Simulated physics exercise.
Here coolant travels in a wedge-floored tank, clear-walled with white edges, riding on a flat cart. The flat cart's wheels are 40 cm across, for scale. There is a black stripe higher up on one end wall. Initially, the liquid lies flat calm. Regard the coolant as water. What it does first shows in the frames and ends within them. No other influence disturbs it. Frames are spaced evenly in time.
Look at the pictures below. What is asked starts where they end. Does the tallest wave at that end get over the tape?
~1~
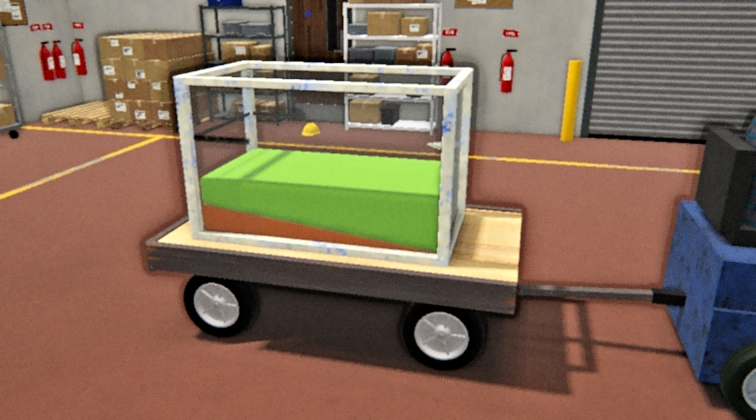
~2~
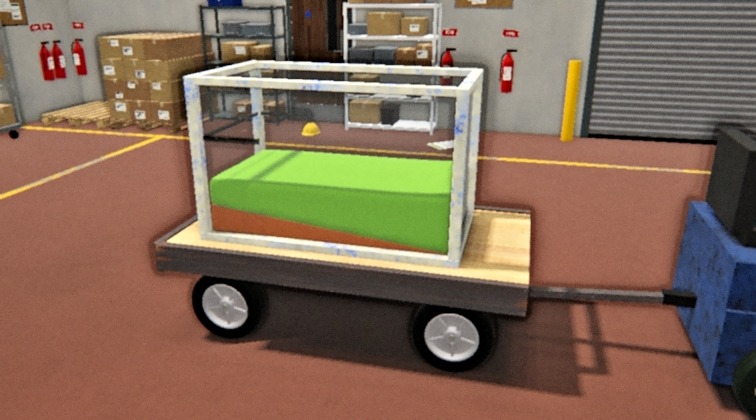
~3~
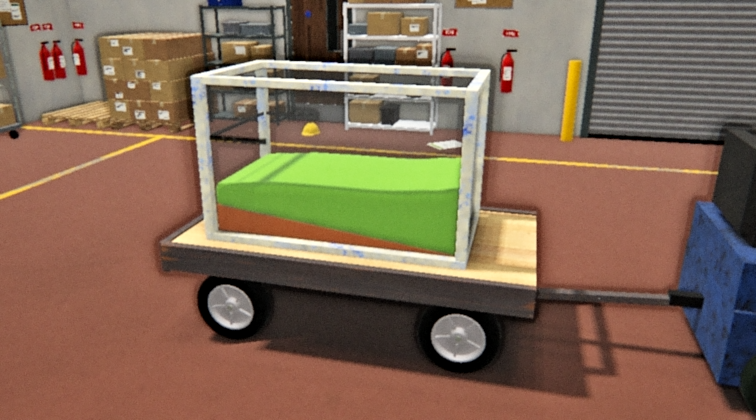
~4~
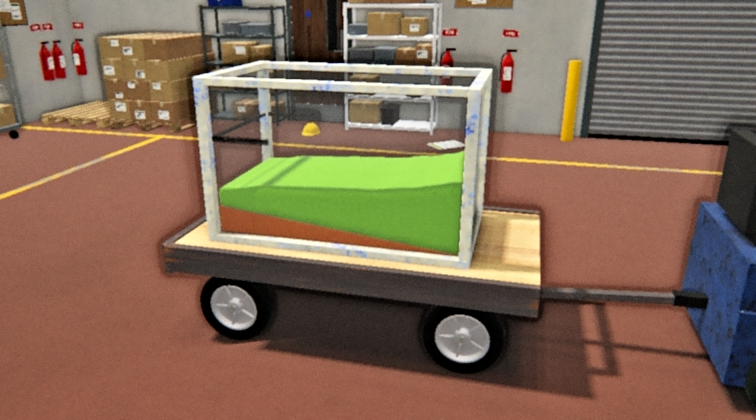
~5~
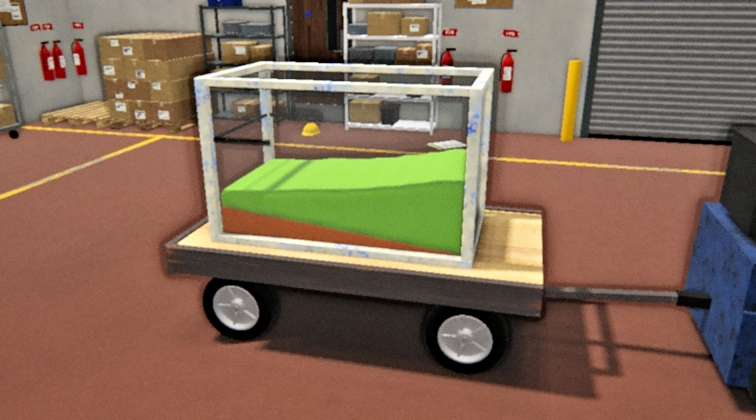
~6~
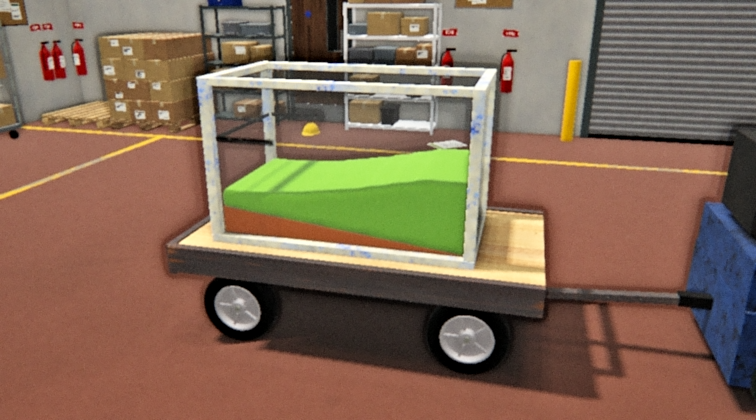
Not high enough.
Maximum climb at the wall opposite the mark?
Peak level: Approx. 39 cm.
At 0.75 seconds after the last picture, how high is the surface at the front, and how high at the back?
The level sits near 26 cm in front and near 38 cm behind.
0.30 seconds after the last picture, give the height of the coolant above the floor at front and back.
Around 32 cm toward the front, with 24 cm behind.
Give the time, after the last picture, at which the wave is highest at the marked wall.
I'd say close to 0.8 seconds.
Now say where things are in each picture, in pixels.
In the first picture, the coolant reaches (428, 190) at the front end; it reaches (219, 175) at the back end; no slope yet; the front is on the right, levels are read along the near wall; the black line, on the back wall, is at (211, 139); a wheel hub at (213, 308).
In the second picture, the coolant reaches (439, 191) at the front end; it reaches (228, 175) at the back end; no slope yet.
In the third picture, the coolant reaches (447, 184) at the front end; it reaches (235, 179) at the back end; it is heaped 4° towards the front.
In the fourth picture, the coolant reaches (450, 179) at the front end; it reaches (238, 185) at the back end; it is heaped 6° towards the front.
In the fifth picture, the coolant reaches (452, 176) at the front end; it reaches (240, 186) at the back end; it is heaped 7° towards the front.
In the sixth picture, the coolant reaches (454, 179) at the front end; it reaches (242, 186) at the back end; it is heaped 6° towards the front; a wheel hub at (235, 311).
Then, 0.30 s after the last picture, it stands 23 cm high behind and 31 cm in front; all of it is still inside.
Then, 0.75 s after the last picture, it stands 39 cm high behind and 25 cm in front; all of it is still inside.
Then, 1.20 s after the last picture, it stands 30 cm high behind and 24 cm in front; all of it is still inside.
Then, 2.99 s after the last picture, the waves are smaller; the highest at the back wall was 45 cm, at 0.85 s after the last picture, against a line at 50 cm.
